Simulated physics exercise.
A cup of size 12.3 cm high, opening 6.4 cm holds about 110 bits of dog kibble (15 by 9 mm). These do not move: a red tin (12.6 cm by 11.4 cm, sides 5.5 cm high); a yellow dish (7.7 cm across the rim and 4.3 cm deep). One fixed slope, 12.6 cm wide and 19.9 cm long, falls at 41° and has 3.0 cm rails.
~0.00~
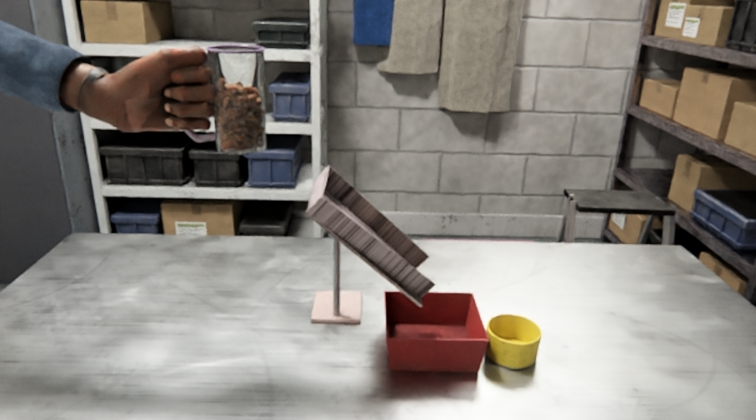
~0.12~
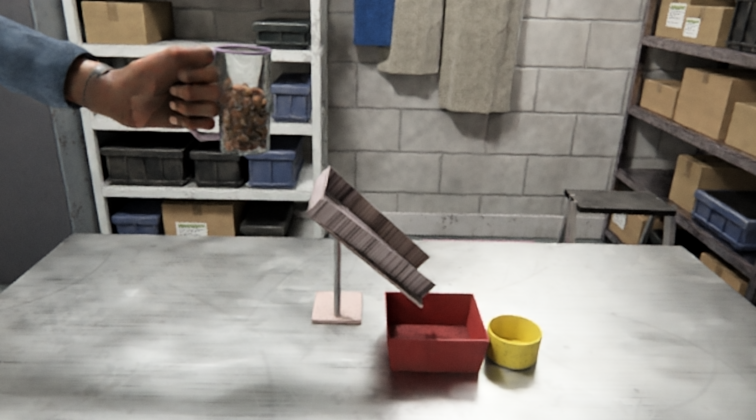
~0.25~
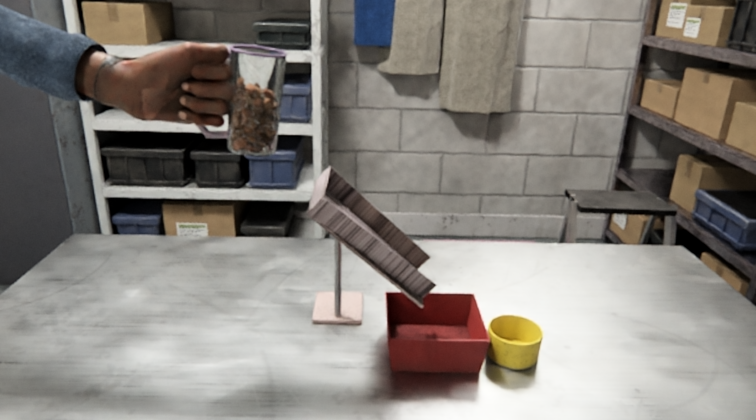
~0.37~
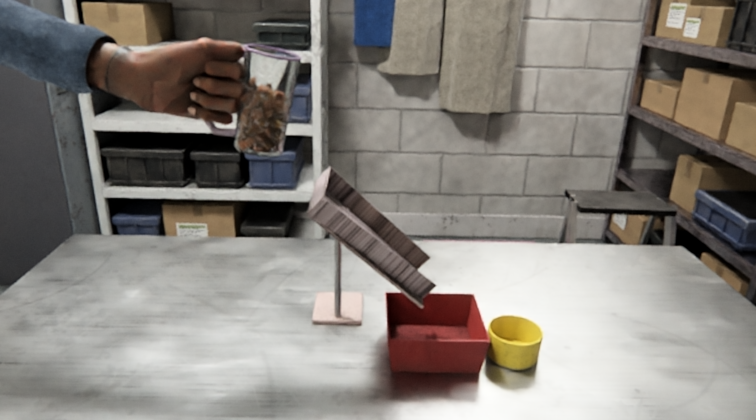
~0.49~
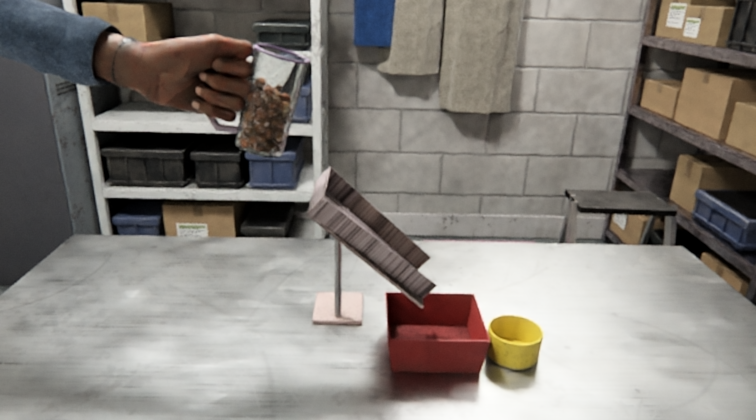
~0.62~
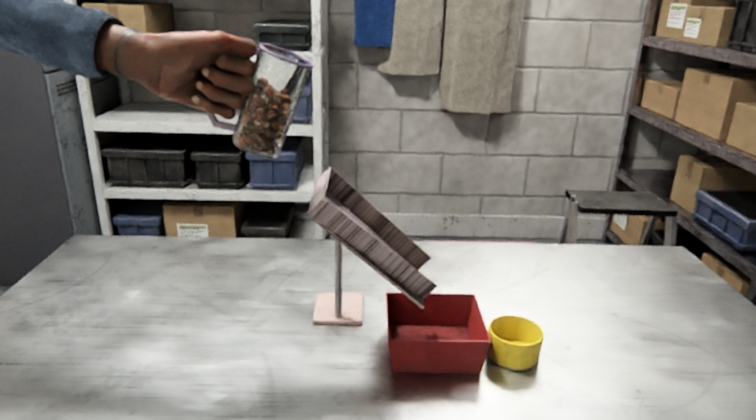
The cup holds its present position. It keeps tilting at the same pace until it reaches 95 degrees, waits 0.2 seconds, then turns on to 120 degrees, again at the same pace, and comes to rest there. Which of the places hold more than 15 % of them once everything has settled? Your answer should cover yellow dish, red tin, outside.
More than 15 %? Yellow dish: No; red tin: Yes; outside: Yes.
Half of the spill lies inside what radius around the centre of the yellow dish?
About 48 centimetres.
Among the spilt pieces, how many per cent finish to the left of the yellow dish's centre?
Some 90 per cent.
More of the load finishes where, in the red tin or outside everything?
When it all settles, the bigger part is outside everything.
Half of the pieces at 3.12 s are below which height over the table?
36 cm, give or take.
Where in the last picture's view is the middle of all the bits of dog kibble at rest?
Somewhere about (308, 344) in the final view.
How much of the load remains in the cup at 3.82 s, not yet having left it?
Around 45 per cent of the load is still there.
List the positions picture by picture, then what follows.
Cup at (237, 68); tilt 0 degrees; moved 0.0 cm; lip at (263, 50); top of the load at (224, 91); red tin at (433, 314); yellow dish at (514, 328), in the first frame.
Cup at (244, 69); tilt 2 degrees; moved 0.6 cm; lip at (270, 52); top of the load at (229, 91), in the second frame.
Cup at (257, 71); tilt 7 degrees; moved 1.9 cm; low side right; lip at (285, 55); top of the load at (250, 91), in the third frame.
Cup at (270, 72); tilt 12 degrees; moved 3.2 cm; low side right; lip at (300, 59); top of the load at (261, 91), in the fourth frame.
Cup at (278, 73); tilt 16 degrees; moved 3.8 cm; low side right; lip at (308, 62); top of the load at (277, 92), in the fifth frame.
Cup at (280, 75); tilt 21 degrees; moved 3.8 cm; low side right; lip at (312, 66); top of the load at (257, 92); red tin at (435, 315); yellow dish at (516, 329). It turns about 35 degrees a second, in the sixth frame.
After 1.58 s, tilt 56 degrees; cup 100 %; middle of all pieces near (257, 113).
After 2.38 s, tilt 86 degrees; cup 100 %; middle of all pieces near (254, 105).
After 3.12 s, tilt 102 degrees; cup 100 %; middle of all pieces near (254, 102).
Then, at 3.82 s, tilt 120 degrees; red tin 5 %, slope 40 %, cup 45 %, outside 5 %, in the air 5 %; middle of all pieces near (308, 186).
By 5.5 s all is still; red tin 35 %, slope 0 %, cup 0 %, yellow dish 0 %, outside 65 %.
